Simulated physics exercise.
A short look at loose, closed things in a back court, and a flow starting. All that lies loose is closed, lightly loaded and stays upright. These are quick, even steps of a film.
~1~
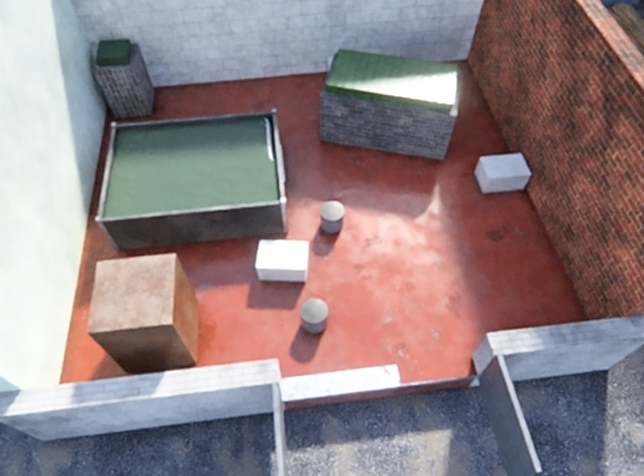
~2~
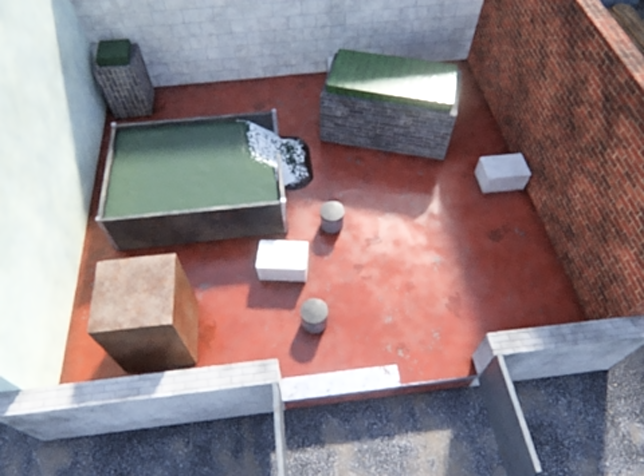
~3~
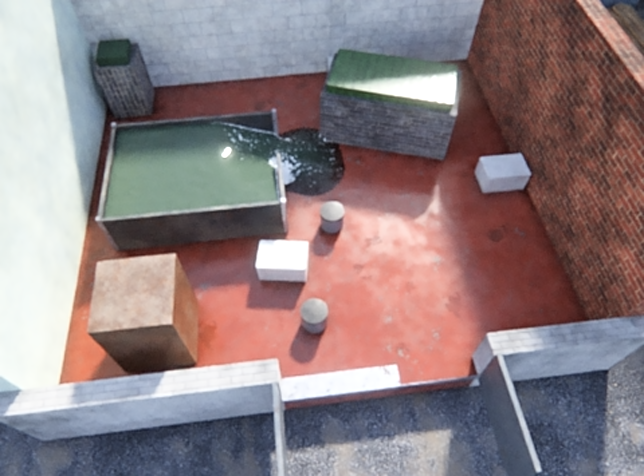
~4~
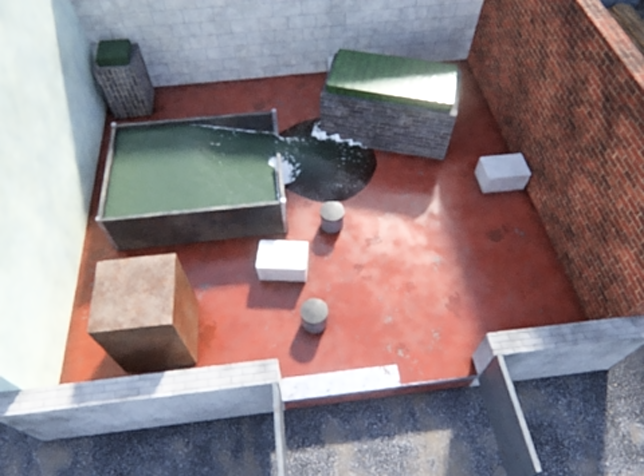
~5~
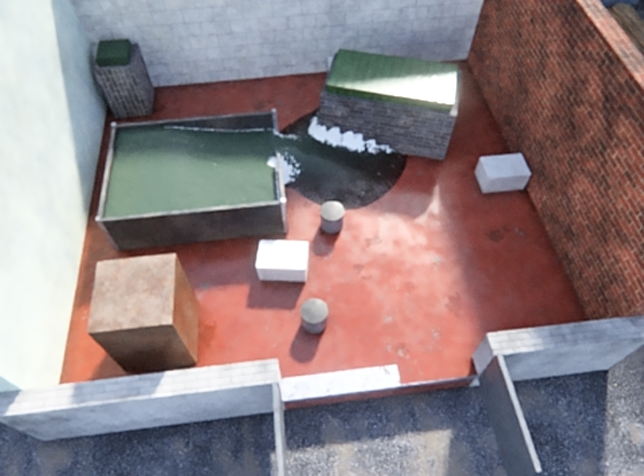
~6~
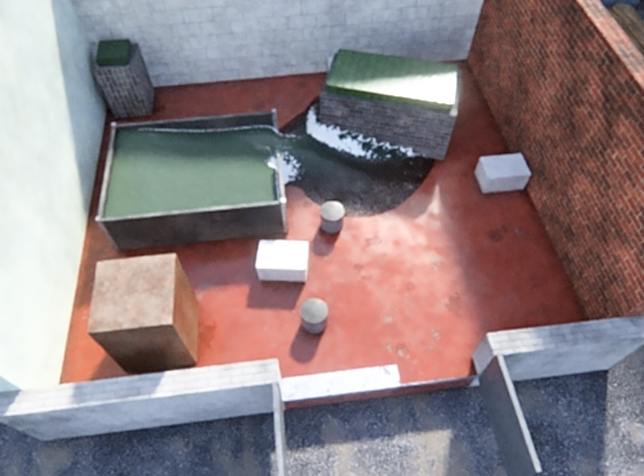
Water pours from the right side of a large green-filled tank onto the red floor of a walled court, spreading in a dark pool and foaming along the stone block, while the surrounding boxes and short cylinders stay still.
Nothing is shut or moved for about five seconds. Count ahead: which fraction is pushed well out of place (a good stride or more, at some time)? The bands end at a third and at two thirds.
Share: Under a third.
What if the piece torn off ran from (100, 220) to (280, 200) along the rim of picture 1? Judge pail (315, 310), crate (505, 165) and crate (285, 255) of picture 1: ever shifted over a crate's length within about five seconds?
In that order: Moved that far, never so far, moved that far.
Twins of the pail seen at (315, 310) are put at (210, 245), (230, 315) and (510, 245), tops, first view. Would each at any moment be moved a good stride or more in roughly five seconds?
One after the other: Less than that, not that far, shifted that much.
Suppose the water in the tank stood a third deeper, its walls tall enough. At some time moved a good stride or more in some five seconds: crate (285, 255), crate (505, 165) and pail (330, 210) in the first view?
In turn: No, swept aside, no.
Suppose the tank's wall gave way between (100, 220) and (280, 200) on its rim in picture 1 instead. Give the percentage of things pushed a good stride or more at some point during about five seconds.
I make it 40 per cent.
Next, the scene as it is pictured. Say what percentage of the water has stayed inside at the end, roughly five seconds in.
Some 98 per cent.
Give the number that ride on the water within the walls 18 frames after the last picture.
That makes 0.
A moment on, 0 of 5 are well off their spots; 0 afloat.
Next, 0 of 5 are well off their spots; 0 afloat.
Later, 0 of 5 are well off their spots; 0 afloat.
In the end, 0 of 5 are well off their spots, and 0 have been at some point; 0 afloat.
